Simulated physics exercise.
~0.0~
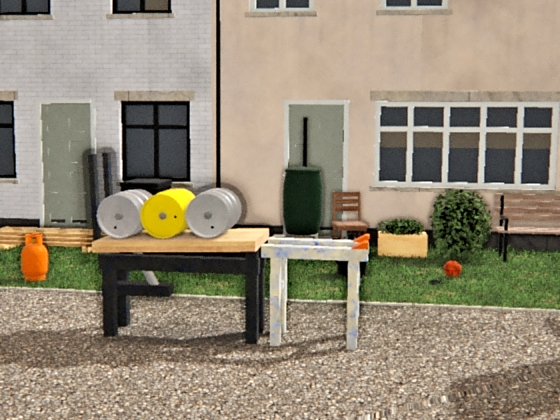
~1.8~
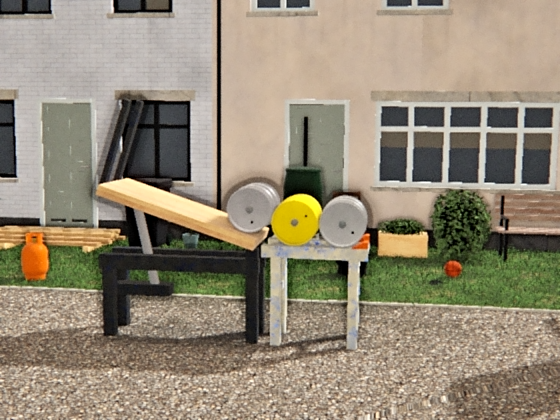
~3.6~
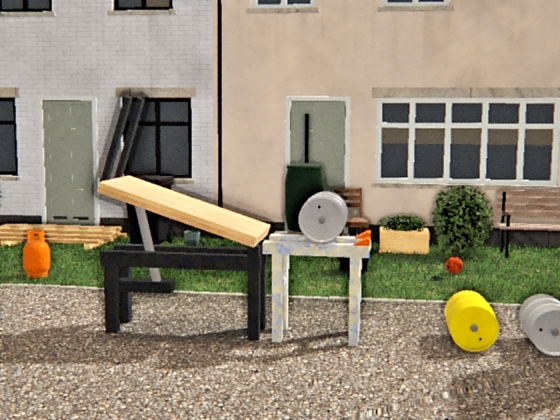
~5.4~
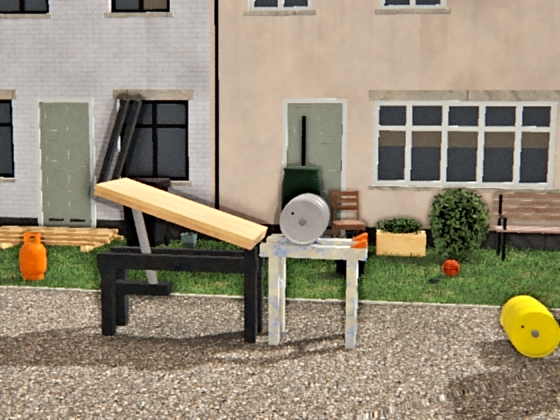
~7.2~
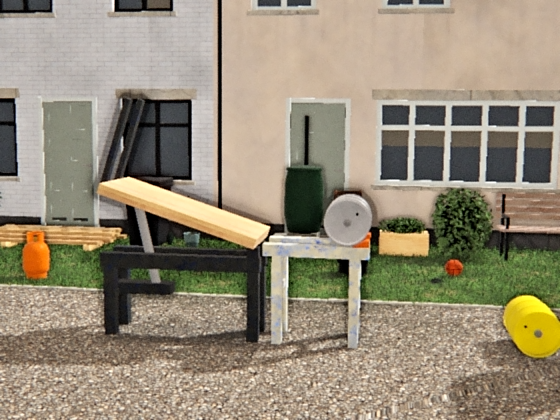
A wooden deck tilts right, and the yellow keg rolls off the rack onto the ground.
